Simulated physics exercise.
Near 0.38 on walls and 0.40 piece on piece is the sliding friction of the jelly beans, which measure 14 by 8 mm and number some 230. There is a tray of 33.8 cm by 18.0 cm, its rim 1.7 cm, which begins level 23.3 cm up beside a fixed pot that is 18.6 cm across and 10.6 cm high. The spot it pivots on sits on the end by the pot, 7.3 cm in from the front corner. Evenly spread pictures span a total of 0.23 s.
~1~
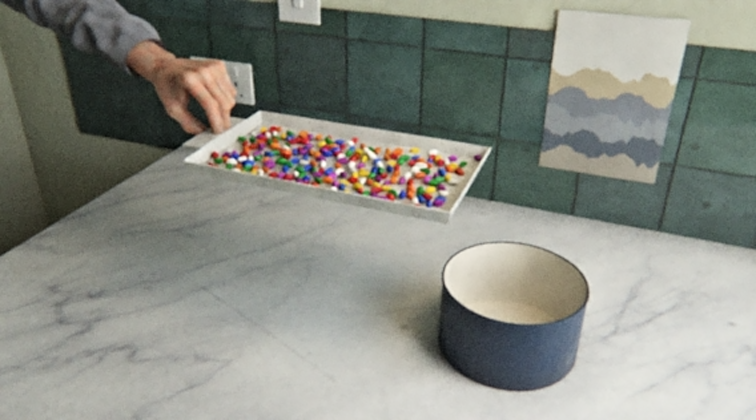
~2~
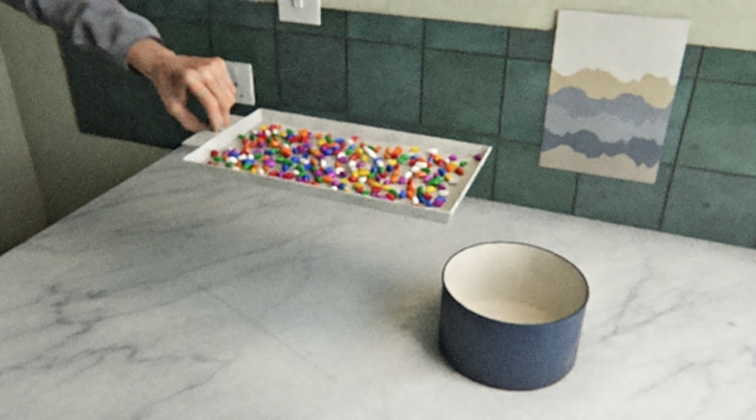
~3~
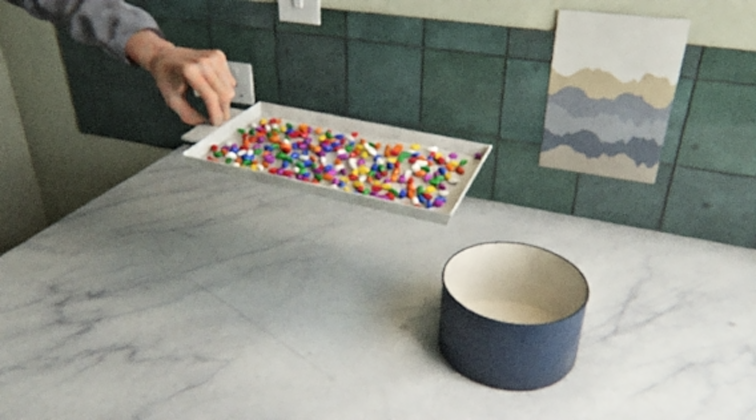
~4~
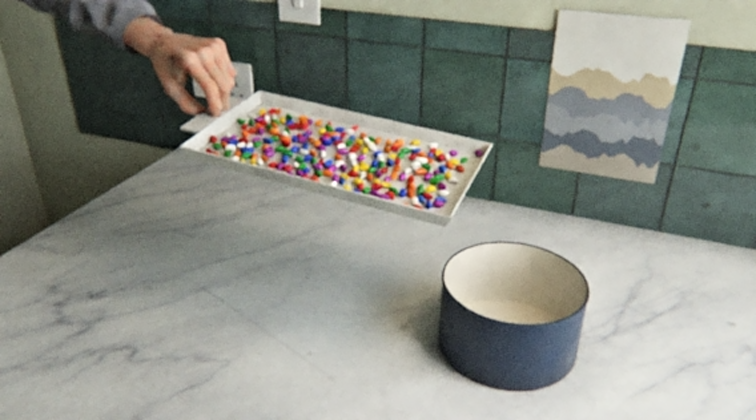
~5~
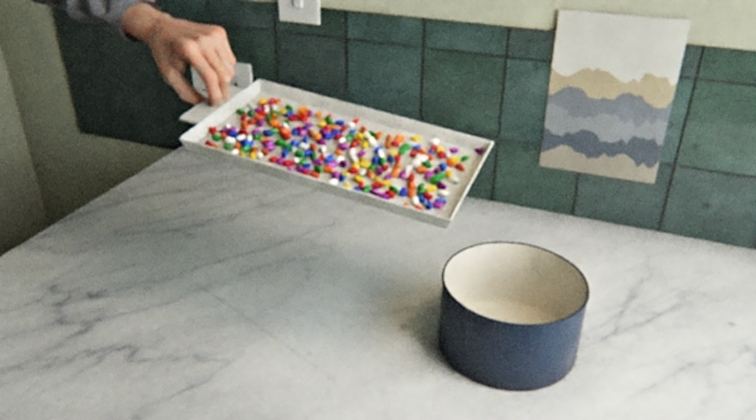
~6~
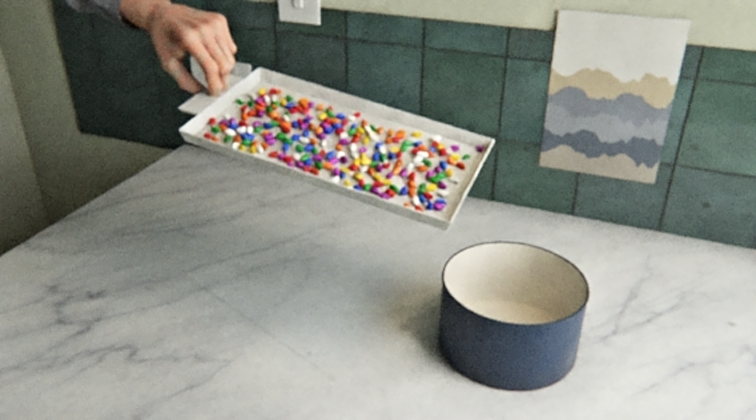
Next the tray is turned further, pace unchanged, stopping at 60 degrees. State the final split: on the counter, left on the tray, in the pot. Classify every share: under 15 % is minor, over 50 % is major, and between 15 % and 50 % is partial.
Counter: Major, tray: Partial, pot: Minor.
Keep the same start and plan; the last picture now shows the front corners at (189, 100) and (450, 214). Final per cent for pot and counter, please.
Pot 45, counter 25.
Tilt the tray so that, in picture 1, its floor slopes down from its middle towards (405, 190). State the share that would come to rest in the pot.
About 30 per cent.
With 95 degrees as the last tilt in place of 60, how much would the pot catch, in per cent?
Roughly 5 percent.
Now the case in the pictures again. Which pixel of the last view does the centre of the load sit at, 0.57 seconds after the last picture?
Approximately (410, 179) in the last picture.
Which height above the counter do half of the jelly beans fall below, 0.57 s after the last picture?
I'd say near 26 cm.
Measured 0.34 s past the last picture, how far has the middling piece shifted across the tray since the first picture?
Around 4 centimetres.
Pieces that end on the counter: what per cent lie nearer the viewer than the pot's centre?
Estimate: Close to 100 per cent of the pieces.
Then, 0.34 s after the last picture, tilt 35 degrees; the tray holds 100 %, the pot 0 %.
Then, 0.57 s after the last picture, tilt 51 degrees; the tray holds 100 %, the pot 0 %.
Then, 0.91 s after the last picture, tilt 60 degrees; the tray holds 55 %, the pot 5 %.
In the end, counter 65 %, tray 30 %, pot 5 %.
